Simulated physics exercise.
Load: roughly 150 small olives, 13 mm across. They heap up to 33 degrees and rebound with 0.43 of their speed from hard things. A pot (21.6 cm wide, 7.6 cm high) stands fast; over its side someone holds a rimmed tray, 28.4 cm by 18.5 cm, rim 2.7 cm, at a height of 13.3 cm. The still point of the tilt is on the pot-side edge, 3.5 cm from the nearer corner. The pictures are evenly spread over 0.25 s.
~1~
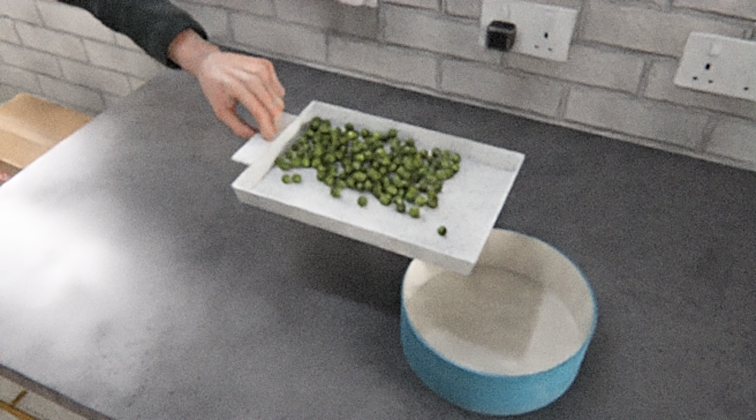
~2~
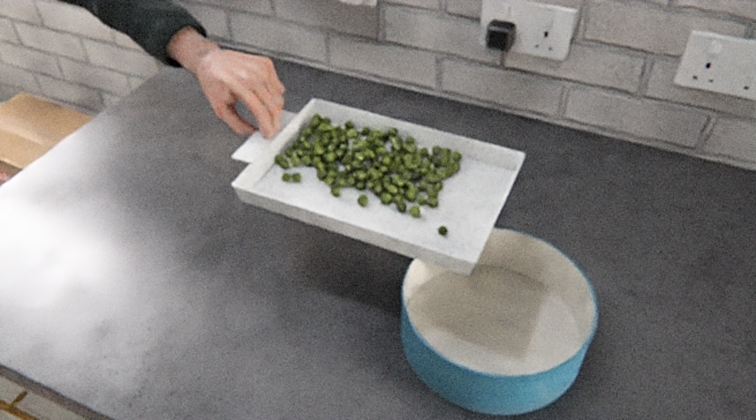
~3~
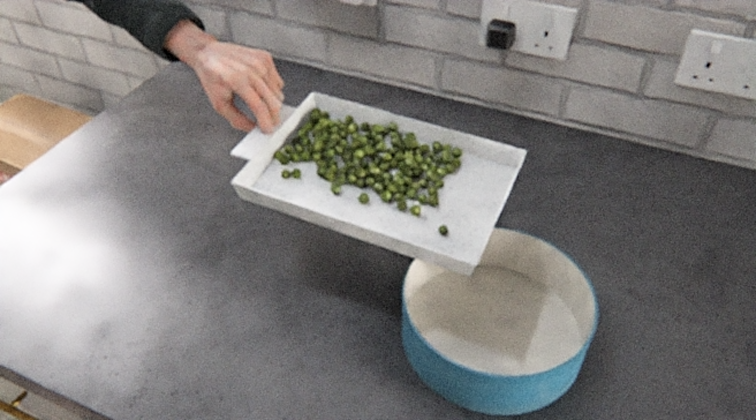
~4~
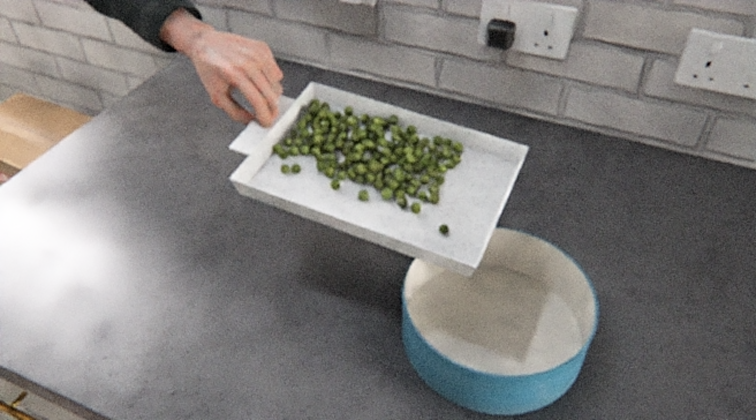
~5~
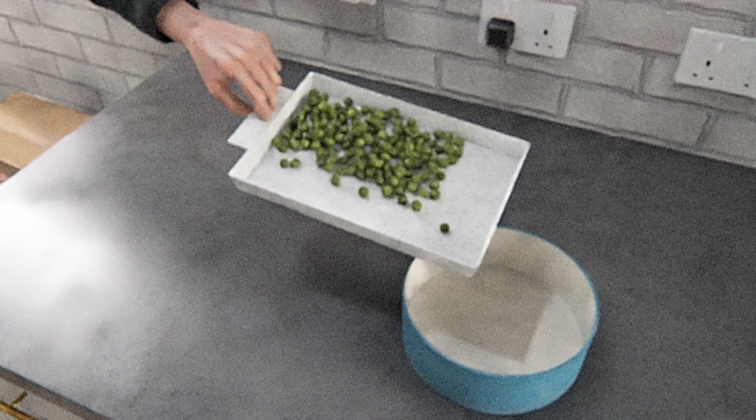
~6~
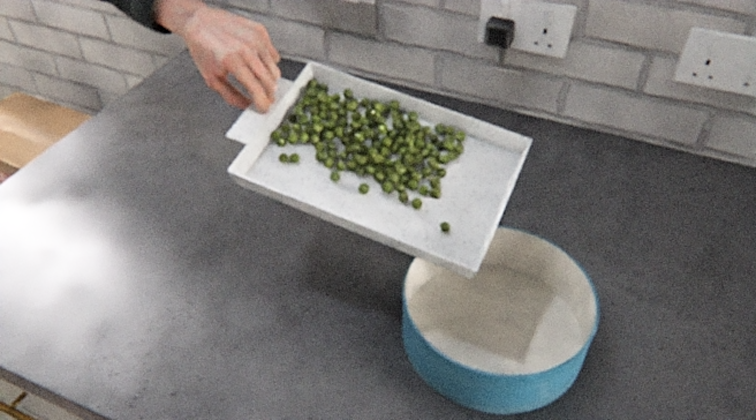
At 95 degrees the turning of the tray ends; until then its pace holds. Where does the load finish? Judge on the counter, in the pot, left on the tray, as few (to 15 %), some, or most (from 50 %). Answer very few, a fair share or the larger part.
Counter a fair share, pot the larger part, tray very few.
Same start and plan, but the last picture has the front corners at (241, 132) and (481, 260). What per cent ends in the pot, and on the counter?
Pot 65, counter 35.
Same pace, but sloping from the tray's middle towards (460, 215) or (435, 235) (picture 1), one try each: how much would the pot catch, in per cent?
About 80 and 100 per cent.
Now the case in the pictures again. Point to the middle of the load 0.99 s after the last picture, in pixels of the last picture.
At about (426, 224).
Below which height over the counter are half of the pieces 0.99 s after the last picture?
About 20 cm.
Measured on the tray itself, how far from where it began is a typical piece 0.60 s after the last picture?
Some 11 cm.
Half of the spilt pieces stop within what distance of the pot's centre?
About 20 cm.
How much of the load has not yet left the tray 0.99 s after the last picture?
Some 90 per cent of the load.
Then, 0.60 s after the last picture, tilt 52 degrees; the tray holds 100 %, the pot 0 %.
Then, 0.99 s after the last picture, tilt 77 degrees; the tray holds 90 %, the pot 5 %.
Then, 1.47 s after the last picture, tilt 95 degrees; the tray holds 30 %, the pot 45 %.
In the end, counter 25 %, pot 75 %, tray 0 %.
